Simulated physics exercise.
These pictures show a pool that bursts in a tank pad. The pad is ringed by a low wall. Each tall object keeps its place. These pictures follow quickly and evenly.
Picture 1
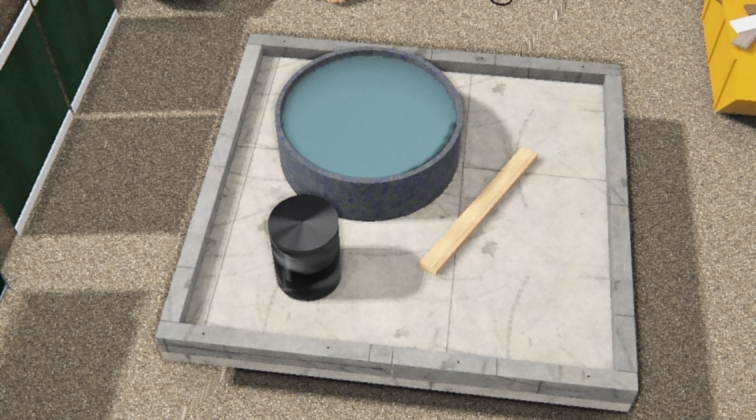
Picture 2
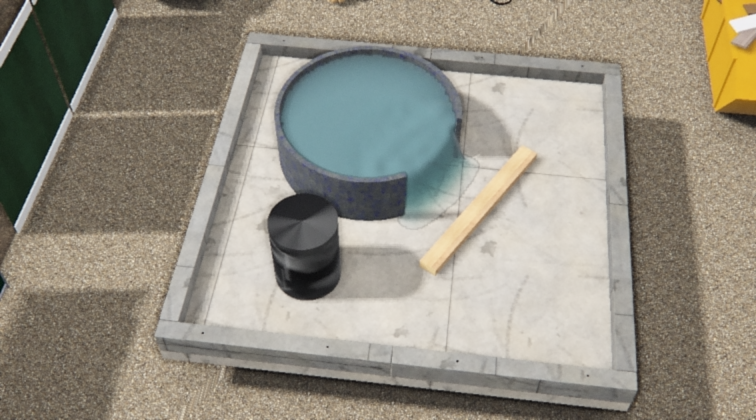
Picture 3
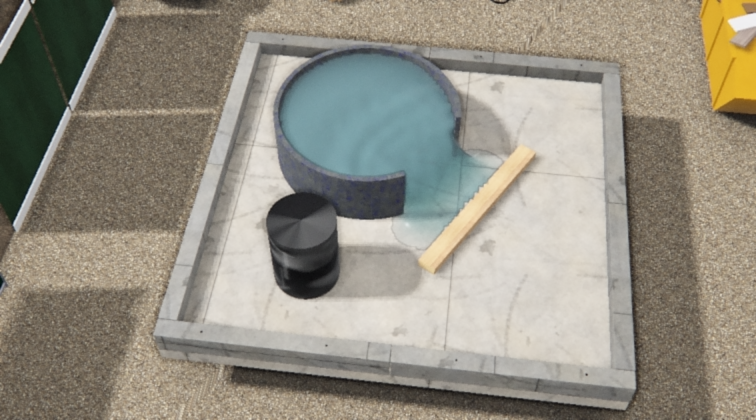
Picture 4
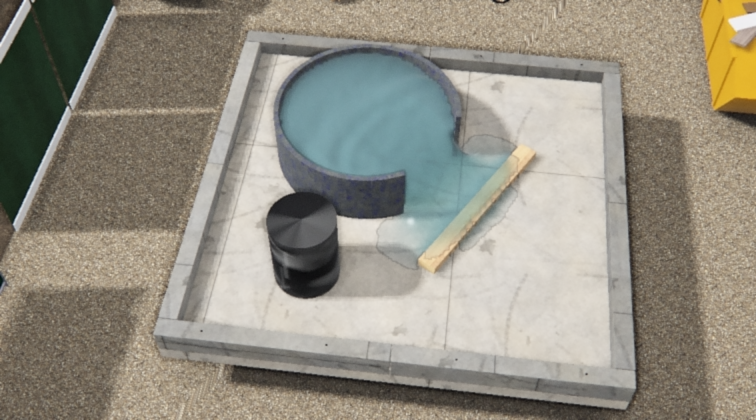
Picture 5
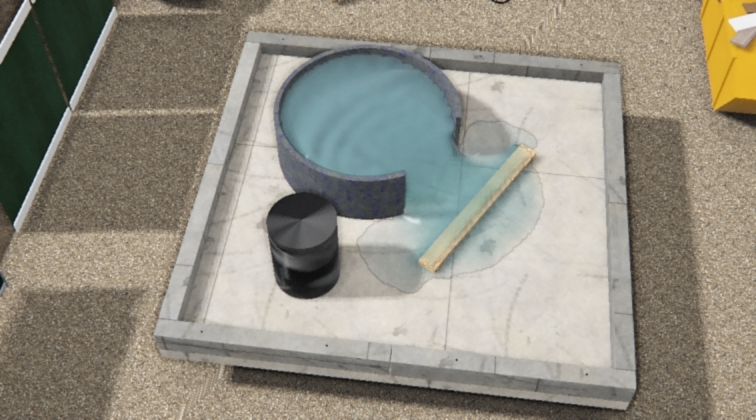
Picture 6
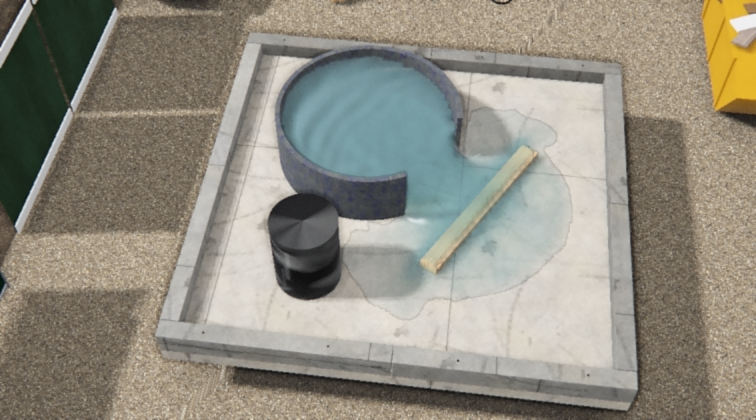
On a pale walled pad, a round tank of still blue water broke open at its lower right side, and water poured through the gap, washed over a wooden plank and spread across the floor.
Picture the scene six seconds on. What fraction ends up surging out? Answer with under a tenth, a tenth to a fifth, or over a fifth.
Under a tenth surges out.
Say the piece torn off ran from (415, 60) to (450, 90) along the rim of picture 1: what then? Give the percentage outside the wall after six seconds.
Roughly 20 %.
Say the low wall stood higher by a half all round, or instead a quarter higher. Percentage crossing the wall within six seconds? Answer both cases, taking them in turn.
I'd expect around 0 per cent for the first wall and around 2 per cent for the second.
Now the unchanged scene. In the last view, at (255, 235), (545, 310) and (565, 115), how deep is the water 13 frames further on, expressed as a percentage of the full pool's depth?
First spot roughly 0 %, second 14 %, third 12 %.
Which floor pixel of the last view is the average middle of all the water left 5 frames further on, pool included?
Estimate: (417, 179).
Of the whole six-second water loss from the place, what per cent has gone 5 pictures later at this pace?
I get 0 percent.
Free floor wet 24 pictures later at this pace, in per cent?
That comes to about 85 per cent.
A moment on, water covers 40 % of the floor; the low wall has let 0 % over.
Next, water covers 50 % of the floor; the low wall has let 0 % over.
Then, water covers 60 % of the floor; the low wall has let 2 % over.
Later, water covers 70 % of the floor; the low wall has let 5 % over.
In the end, water covers 80 % of the floor; the low wall has let 5 % over.
